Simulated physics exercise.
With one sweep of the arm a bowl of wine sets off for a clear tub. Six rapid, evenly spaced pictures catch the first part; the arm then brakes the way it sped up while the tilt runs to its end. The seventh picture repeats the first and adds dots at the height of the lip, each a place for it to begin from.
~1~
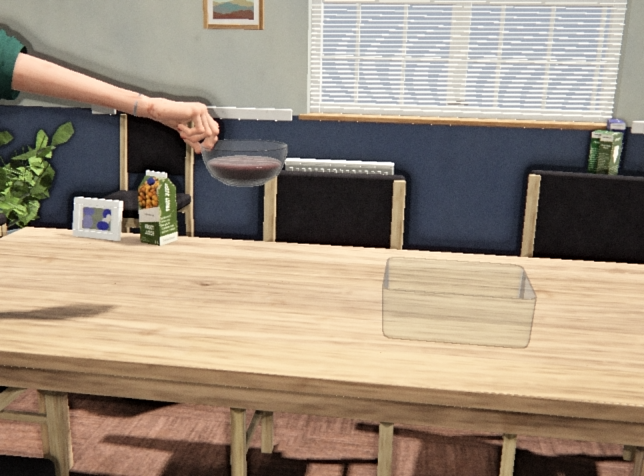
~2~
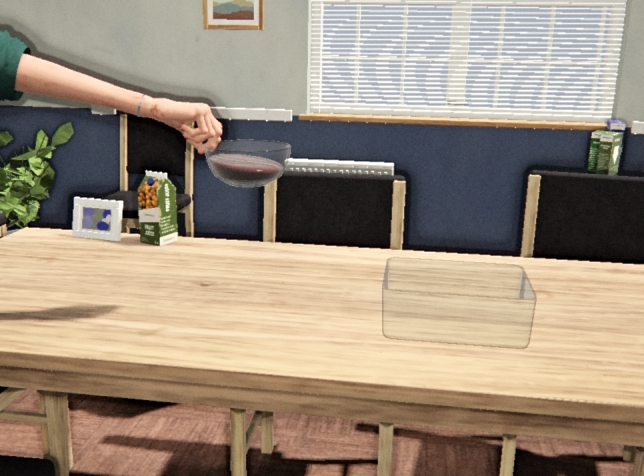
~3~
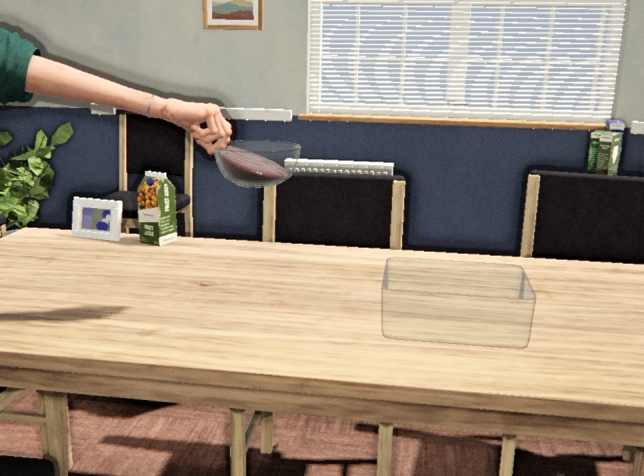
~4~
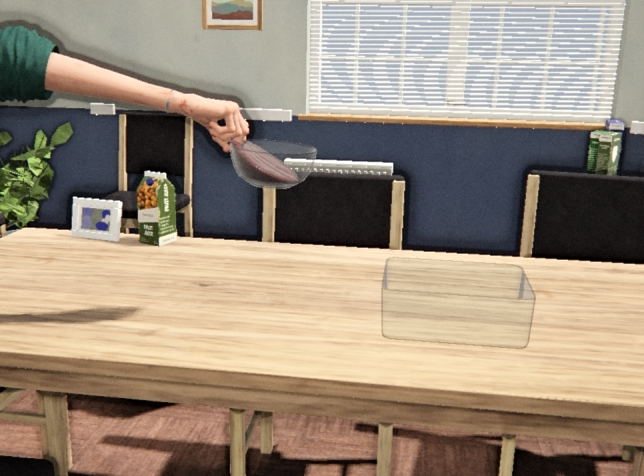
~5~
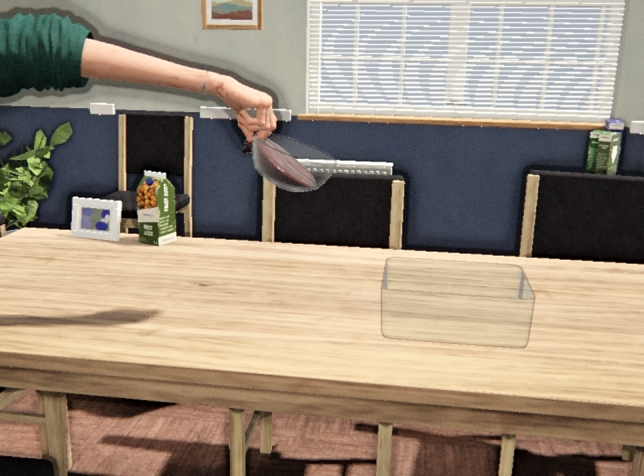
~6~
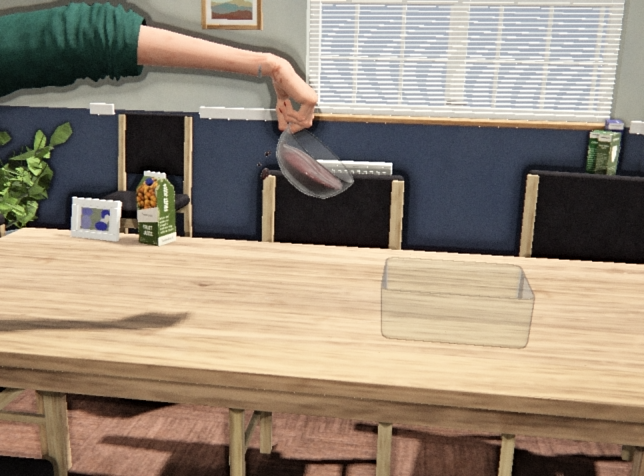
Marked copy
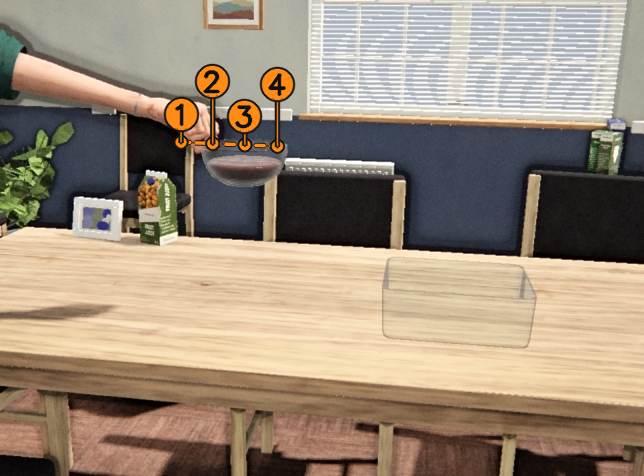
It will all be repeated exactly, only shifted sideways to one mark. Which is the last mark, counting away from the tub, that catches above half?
That is dot 3.
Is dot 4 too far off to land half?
No, that is safe.
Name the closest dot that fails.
That is dot 2.
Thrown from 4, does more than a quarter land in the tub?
Yes, clearly.
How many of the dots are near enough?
Two of the four.
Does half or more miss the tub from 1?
Yes, it does.
On the marked copy, 1 at (181, 142); 2 at (212, 143); 3 at (244, 144); 4 at (277, 146).
For dot 1, about 0 % lands in the tub, 98 % falls short.
For dot 2, about 32 % lands in the tub, 62 % falls short and 6 % goes beside or beyond.
For dot 3, about 61 % lands in the tub, 20 % falls short and 19 % goes beside or beyond.
For dot 4, about 67 % lands in the tub, 9 % falls short and 24 % goes beside or beyond.
